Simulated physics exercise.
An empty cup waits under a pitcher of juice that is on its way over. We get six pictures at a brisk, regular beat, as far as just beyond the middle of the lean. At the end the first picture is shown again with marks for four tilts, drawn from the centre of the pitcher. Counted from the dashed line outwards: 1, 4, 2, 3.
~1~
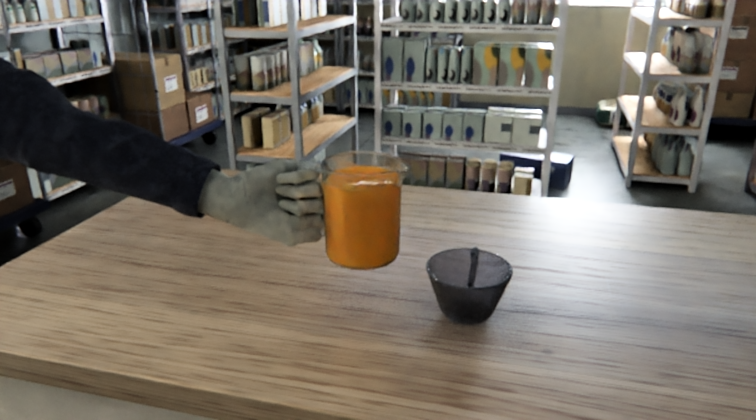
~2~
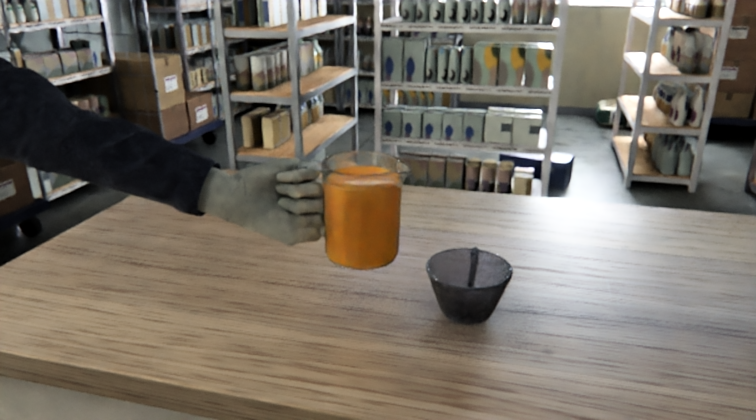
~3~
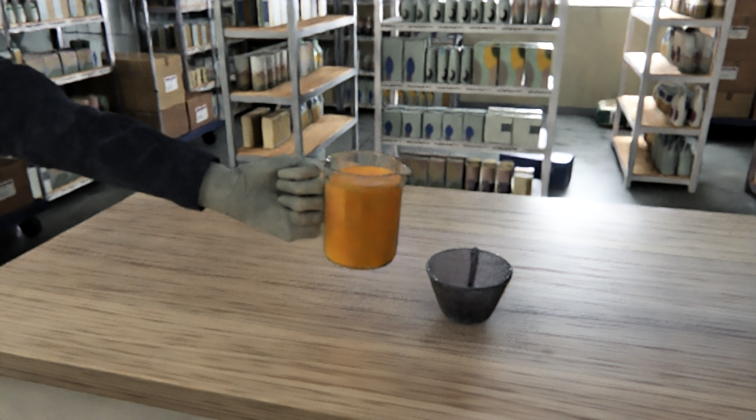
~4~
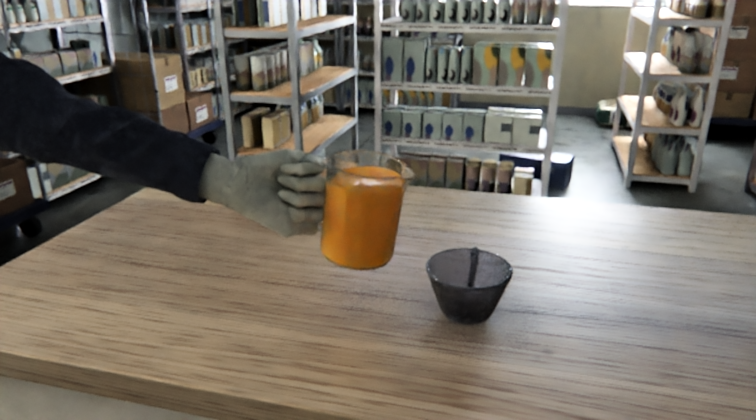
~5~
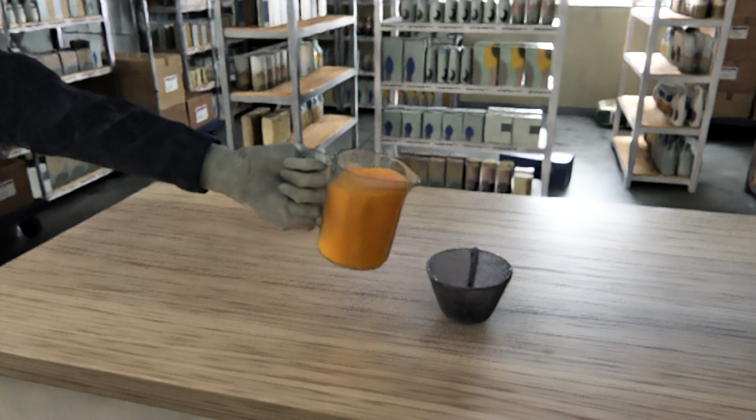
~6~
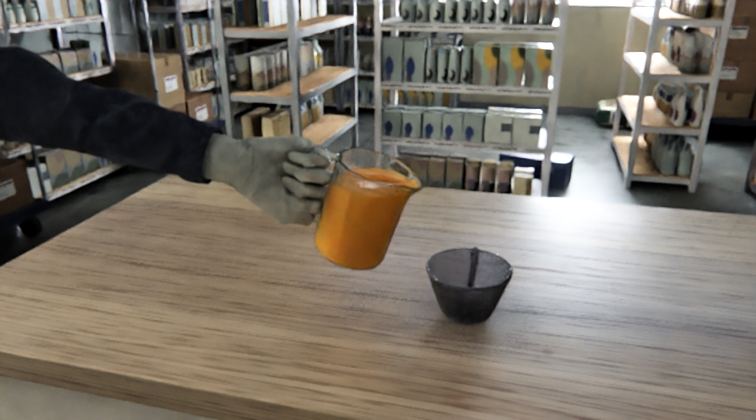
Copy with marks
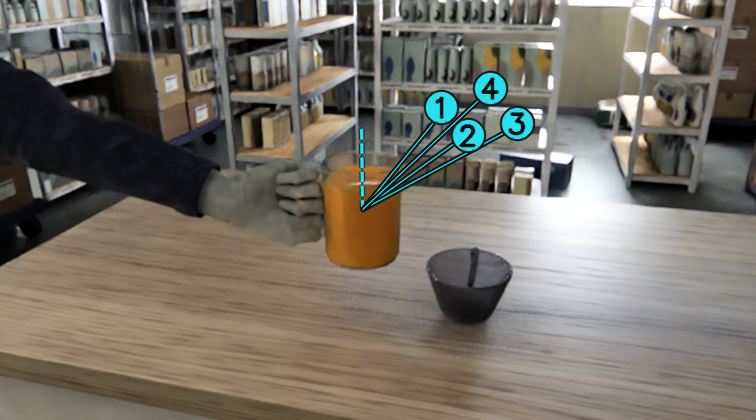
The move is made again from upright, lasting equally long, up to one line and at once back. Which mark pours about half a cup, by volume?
The answer is tilt 2.
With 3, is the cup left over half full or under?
Over half.
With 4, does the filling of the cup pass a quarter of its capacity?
Yes, it does.
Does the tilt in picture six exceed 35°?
No.
In cyan, 1 at (433, 123); 2 at (453, 144); 3 at (503, 133); 4 at (478, 100).
Choosing 1, the cup ends with about 23 % of what it can hold.
Choosing 2, the cup ends with about 50 % of what it can hold.
Choosing 3, the cup ends with about 70 % of what it can hold.
Choosing 4, the cup ends with about 36 % of what it can hold.
